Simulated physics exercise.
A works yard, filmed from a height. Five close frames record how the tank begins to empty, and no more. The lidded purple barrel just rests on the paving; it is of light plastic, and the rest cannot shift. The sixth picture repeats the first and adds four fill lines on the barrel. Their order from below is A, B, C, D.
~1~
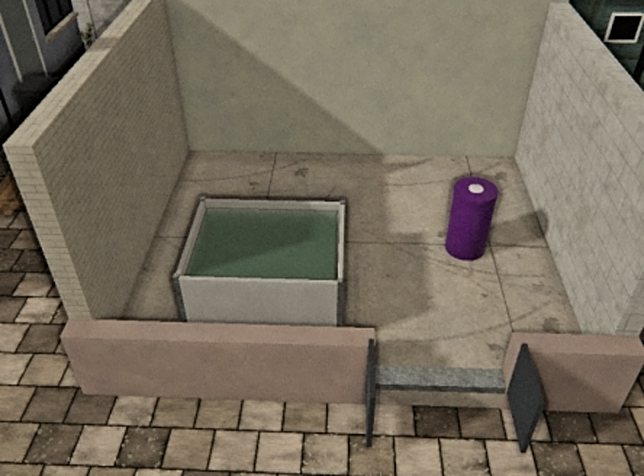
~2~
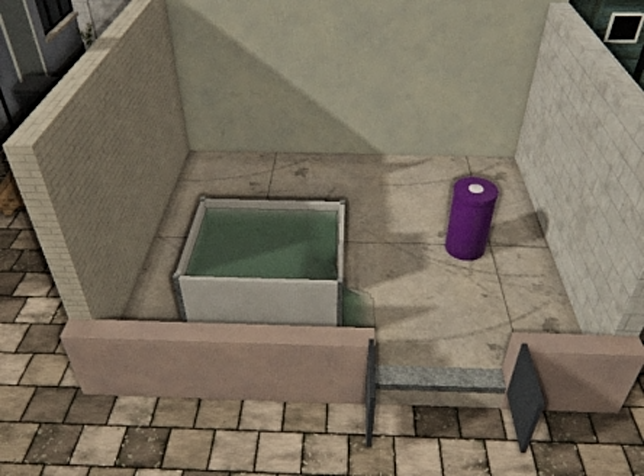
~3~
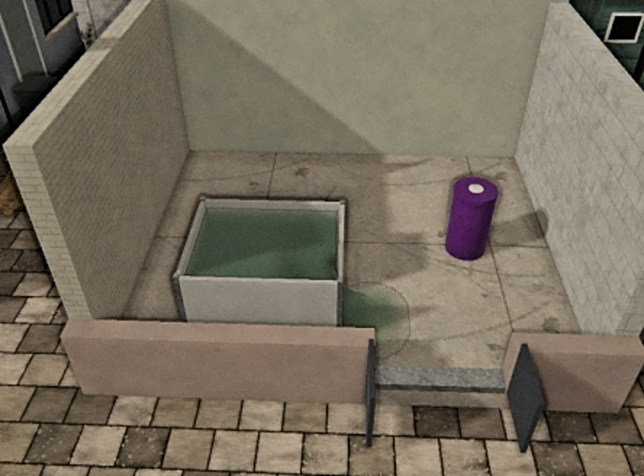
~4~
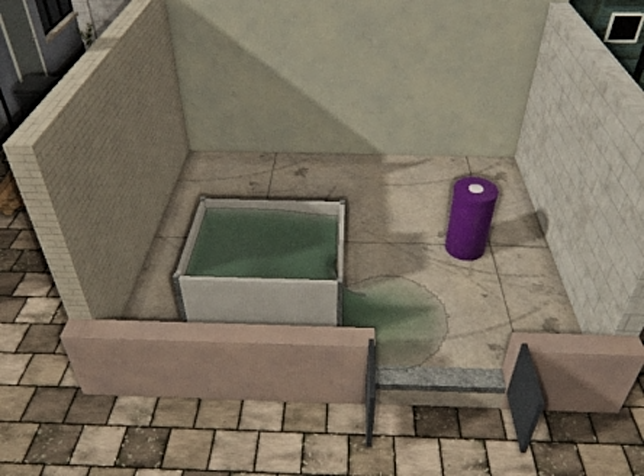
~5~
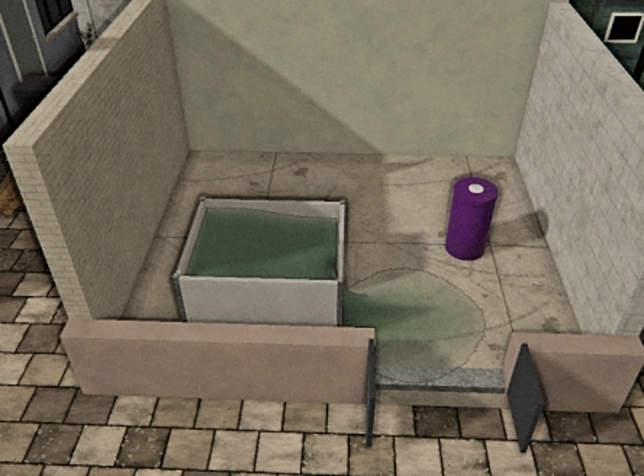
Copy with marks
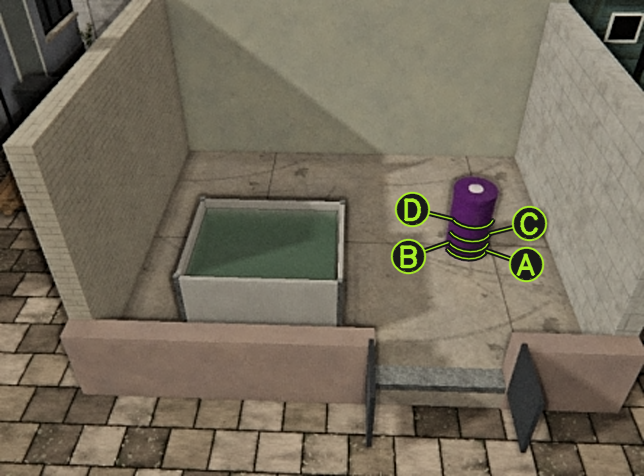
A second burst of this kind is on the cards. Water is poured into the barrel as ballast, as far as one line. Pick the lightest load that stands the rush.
Take B.
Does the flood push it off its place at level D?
No, not at all.
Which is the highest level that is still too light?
That is level A.
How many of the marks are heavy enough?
Three of the four.
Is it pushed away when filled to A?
Yes, that goes wrong.
On the marked copy, A at (468, 258); B at (470, 251); C at (472, 241); D at (474, 228); from the bottom up A, B, C, D.
For level A, it is pushed about twice its own width away.
For level B, it does not move.
For level C, it does not move.
For level D, it does not move.
